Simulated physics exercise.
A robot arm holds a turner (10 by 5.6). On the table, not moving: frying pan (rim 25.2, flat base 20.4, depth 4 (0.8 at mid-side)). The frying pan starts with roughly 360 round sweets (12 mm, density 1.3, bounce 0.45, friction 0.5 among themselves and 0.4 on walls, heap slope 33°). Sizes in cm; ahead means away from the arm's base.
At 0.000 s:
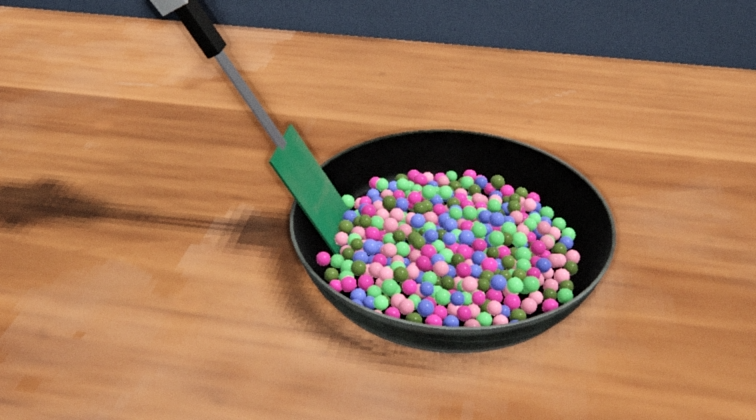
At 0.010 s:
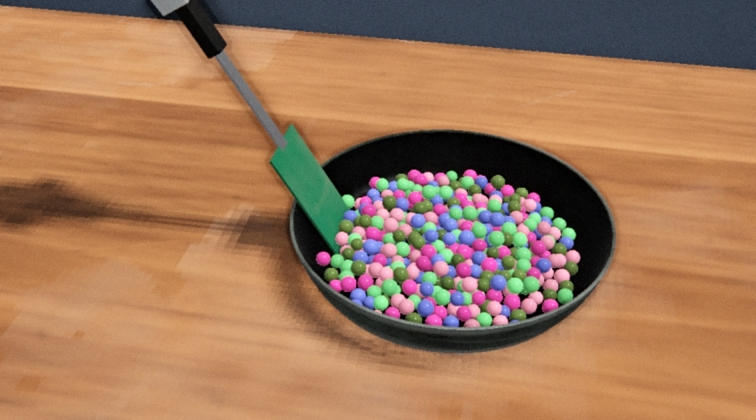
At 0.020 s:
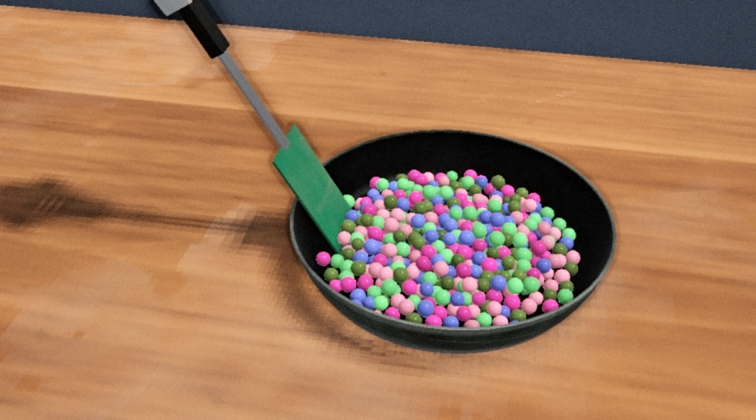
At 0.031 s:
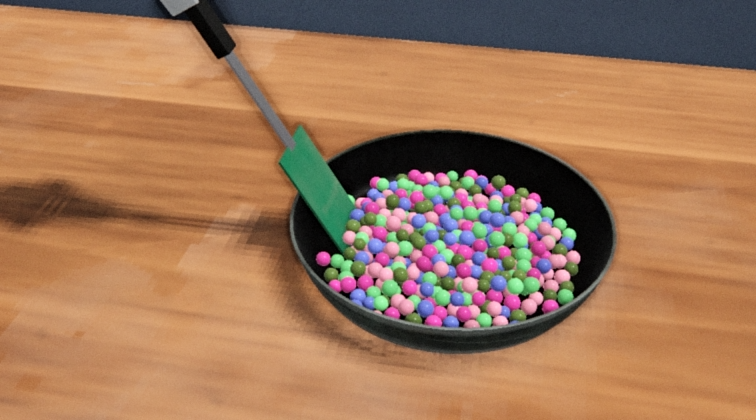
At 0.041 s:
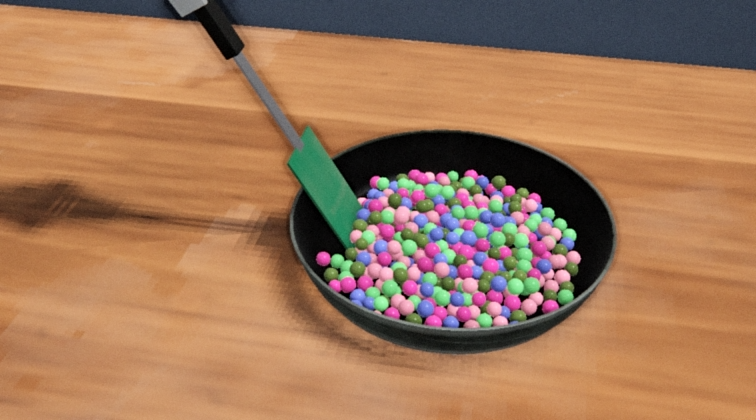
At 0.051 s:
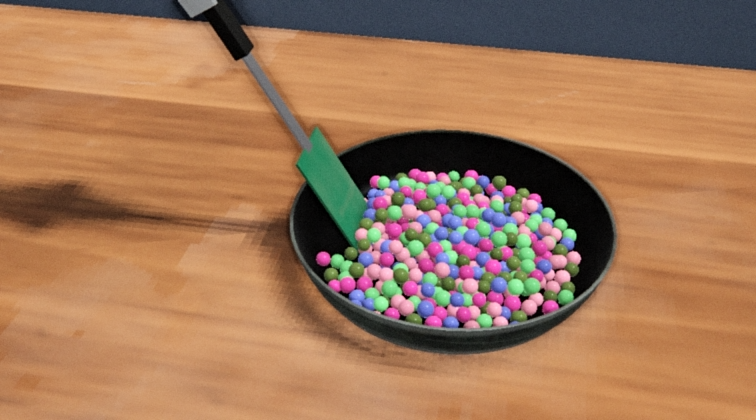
Green turner held by a robot arm sliding slightly right into colourful round sweets in a still black frying pan on a wooden table.
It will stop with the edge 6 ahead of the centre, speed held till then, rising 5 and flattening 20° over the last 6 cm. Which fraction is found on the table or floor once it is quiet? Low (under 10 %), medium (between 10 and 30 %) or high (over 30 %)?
Share on the table or floor: Low (under 10 %).
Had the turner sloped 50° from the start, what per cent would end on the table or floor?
Then about 5 per cent.
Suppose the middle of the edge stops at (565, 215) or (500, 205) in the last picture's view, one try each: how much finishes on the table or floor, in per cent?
Some 10 and 0 per cent.
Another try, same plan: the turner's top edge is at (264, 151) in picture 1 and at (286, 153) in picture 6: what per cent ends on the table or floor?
About 0 per cent.
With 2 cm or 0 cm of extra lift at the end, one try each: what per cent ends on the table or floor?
About 0 and 0 per cent.
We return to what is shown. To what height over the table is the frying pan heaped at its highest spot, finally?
Roughly 4.5 cm.
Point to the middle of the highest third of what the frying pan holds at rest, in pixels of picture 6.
Around (536, 247).
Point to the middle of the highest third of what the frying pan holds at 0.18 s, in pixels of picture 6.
Around (496, 234).
After 0.12 s, sloping 60°, highest piece 5 above the table; 362 in the frying pan.
After 0.18 s, sloping 52°, highest piece 6 above the table; 362 in the frying pan.
After 0.42 s, sloping 40°, highest piece 6 above the table; 348 in the frying pan, 12 on the table or floor, 2 on the blade or in flight.
After 1.47 s, sloping 40°, highest piece 4 above the table; 348 in the frying pan, 14 on the table or floor.
In the end, 348 in the frying pan, 14 on the table or floor. That is 4 % on the table or floor.
